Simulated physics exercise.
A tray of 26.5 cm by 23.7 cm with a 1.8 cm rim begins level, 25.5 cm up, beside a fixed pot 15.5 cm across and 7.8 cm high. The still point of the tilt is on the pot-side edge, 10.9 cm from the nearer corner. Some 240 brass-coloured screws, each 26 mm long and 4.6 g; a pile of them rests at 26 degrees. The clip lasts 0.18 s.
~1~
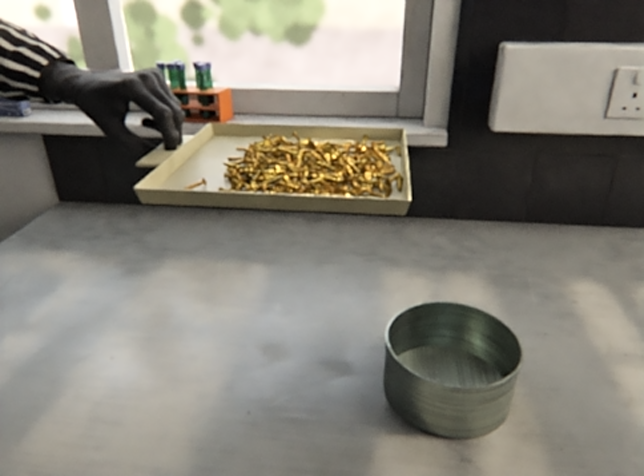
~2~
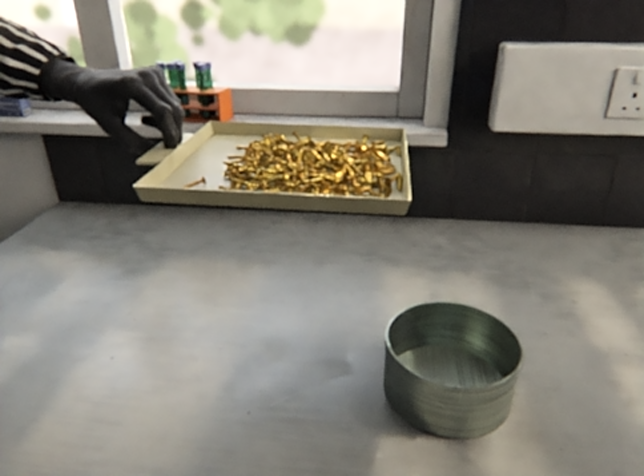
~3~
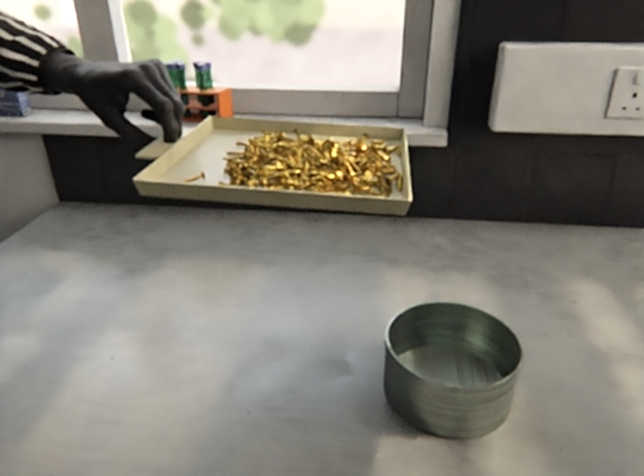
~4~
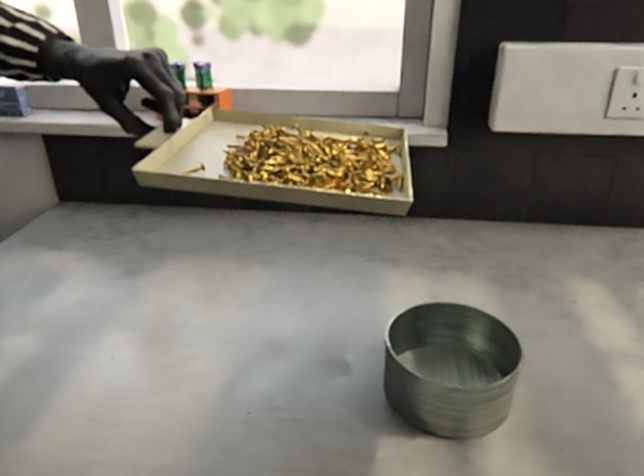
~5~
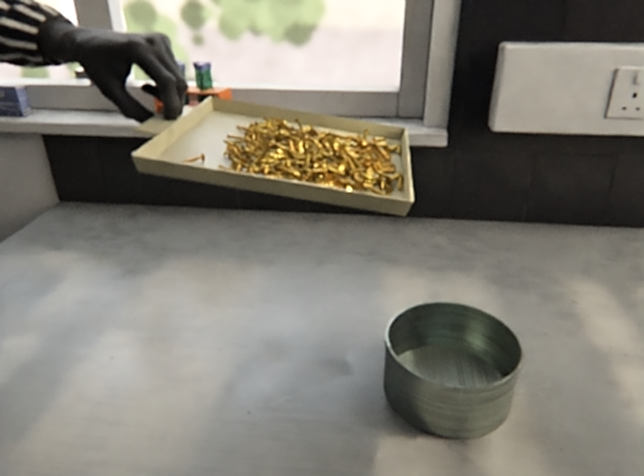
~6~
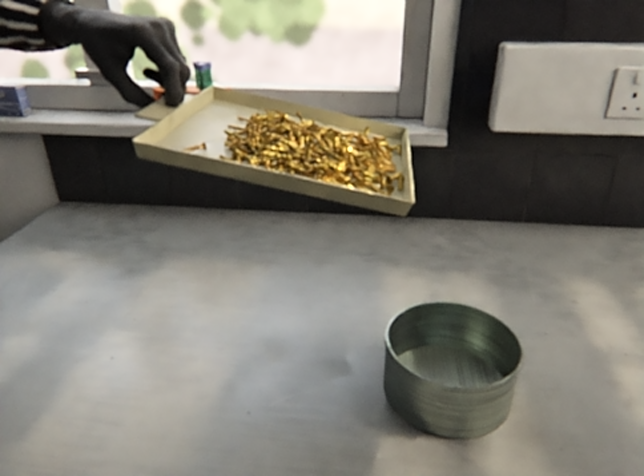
Shallow tray of brass-coloured screws tilting gently down to the right as a dark hand raises its left end beside a window.
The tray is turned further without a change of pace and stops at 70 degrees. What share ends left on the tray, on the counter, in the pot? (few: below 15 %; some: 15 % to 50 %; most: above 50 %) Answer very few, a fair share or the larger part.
Left on the tray: A fair share; on the counter: A fair share; in the pot: A fair share.
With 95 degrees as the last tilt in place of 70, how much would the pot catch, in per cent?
Then about 55 per cent.
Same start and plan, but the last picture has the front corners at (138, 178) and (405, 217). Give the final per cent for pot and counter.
Pot 25, counter 70.
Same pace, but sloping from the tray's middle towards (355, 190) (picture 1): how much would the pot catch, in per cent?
Some 60 per cent.
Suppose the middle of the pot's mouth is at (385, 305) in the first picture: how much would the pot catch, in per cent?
Some 20 per cent.
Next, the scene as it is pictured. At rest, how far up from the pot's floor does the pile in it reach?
Some 2.0 cm.
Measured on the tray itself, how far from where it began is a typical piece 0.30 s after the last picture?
About 2 cm.
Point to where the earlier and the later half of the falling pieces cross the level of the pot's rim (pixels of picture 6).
At about (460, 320), then at (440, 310).
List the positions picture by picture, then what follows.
The first picture shows tray tilt 0 degrees, front corners at (140, 186) and (406, 198); middle of the pieces at (318, 171); pot at (453, 339).
The second picture shows tray tilt 0 degrees, front corners at (139, 184) and (406, 198); middle of the pieces at (318, 170).
The third picture shows tray tilt 2 degrees, front corners at (139, 178) and (407, 198); middle of the pieces at (318, 168).
The fourth picture shows tray tilt 4 degrees, front corners at (138, 168) and (407, 198), lowest corner right front; middle of the pieces at (318, 164).
The fifth picture shows tray tilt 8 degrees, front corners at (138, 154) and (408, 199), lowest corner right front; middle of the pieces at (319, 160).
The sixth picture shows tray tilt 11 degrees, front corners at (139, 140) and (409, 199), lowest corner right front; middle of the pieces at (320, 155); pot at (453, 339).
Then, 0.30 s after the last picture, tilt 40 degrees; the tray holds 100 %, the pot 0 %.
Then, 0.51 s after the last picture, tilt 60 degrees; the tray holds 95 %, the pot 0 %.
Then, 0.83 s after the last picture, tilt 70 degrees; the tray holds 30 %, the pot 25 %.
In the end, tray 25 %, counter 35 %, pot 45 %.
